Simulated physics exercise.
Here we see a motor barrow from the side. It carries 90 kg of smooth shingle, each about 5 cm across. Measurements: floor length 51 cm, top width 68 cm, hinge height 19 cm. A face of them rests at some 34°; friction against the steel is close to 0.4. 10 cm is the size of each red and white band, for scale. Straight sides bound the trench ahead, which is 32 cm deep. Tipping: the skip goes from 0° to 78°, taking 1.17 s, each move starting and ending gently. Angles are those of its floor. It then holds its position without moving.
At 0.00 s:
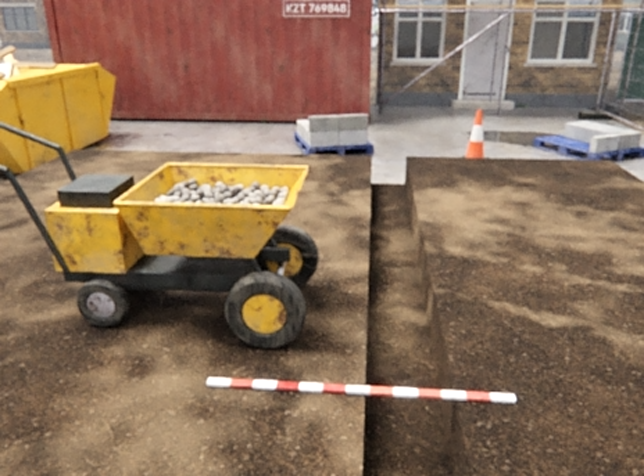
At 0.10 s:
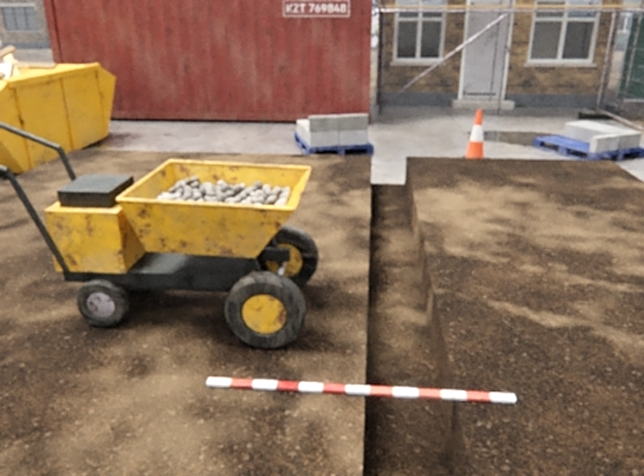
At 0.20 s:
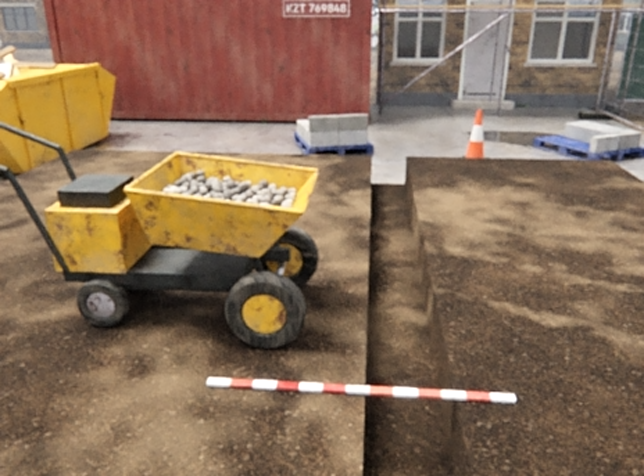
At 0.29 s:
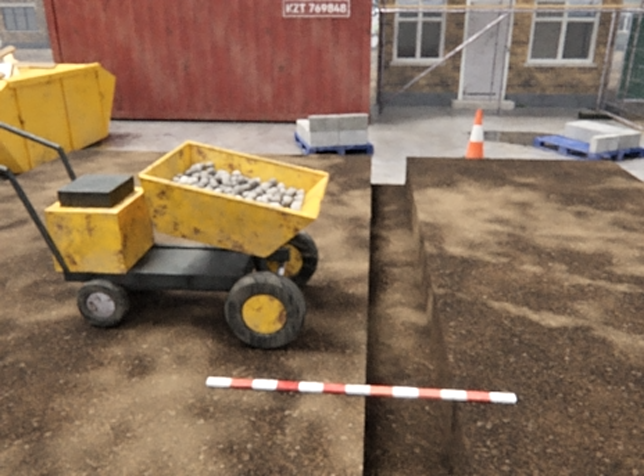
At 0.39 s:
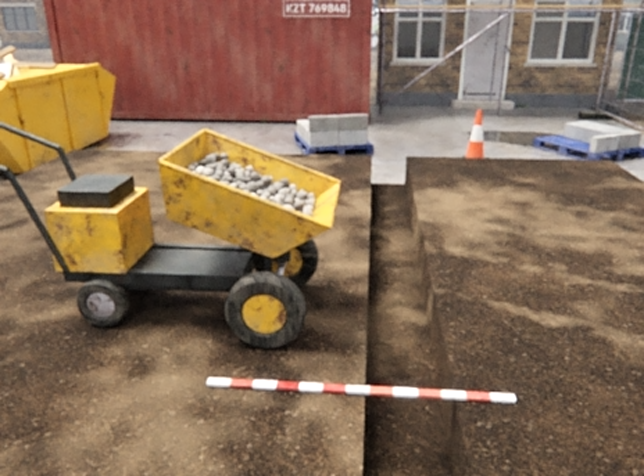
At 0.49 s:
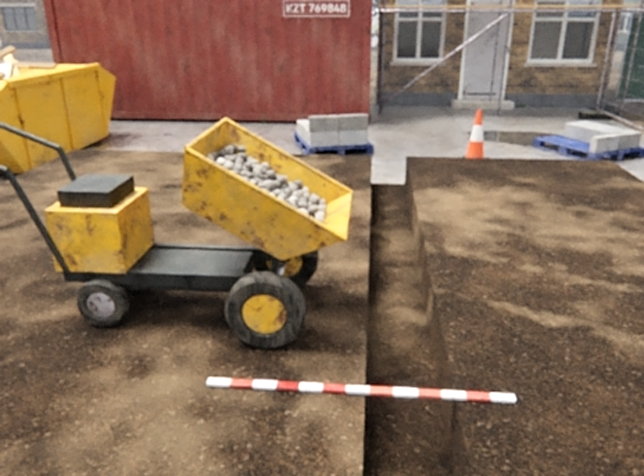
A yellow motor barrow stood beside a straight-sided trench, its skip full of smooth grey stones, and the skip slowly tilted up, its back rising and its front lip dipping toward the right.
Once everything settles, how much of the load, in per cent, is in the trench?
Once it settles, about 88 per cent of the load is there.
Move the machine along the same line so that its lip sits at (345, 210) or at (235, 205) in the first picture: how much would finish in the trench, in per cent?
The first start gives about 20 per cent, the second about 85.
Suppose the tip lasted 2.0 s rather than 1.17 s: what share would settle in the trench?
My guess is near 95 percent.
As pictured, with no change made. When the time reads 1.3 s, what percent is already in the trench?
Something like 55 in a hundred.
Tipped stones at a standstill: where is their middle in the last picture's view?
Around (412, 360).
After 0.9 s the floor is at 66°; 100 % in the skip; the foremost stones are at (383, 276).
After 1.3 s the floor is at 78°; 37 % in the skip, 57 % in the trench, 7 % past the trench; the foremost stones are at (479, 313).
After 1.6 s the floor is at 78°; 5 % in the skip, 83 % in the trench, 12 % past the trench; the foremost stones are at (560, 317).
After 3.6 s the floor is at 78°; 0 % in the skip, 88 % in the trench, 12 % past the trench; the foremost stones are at (614, 316).
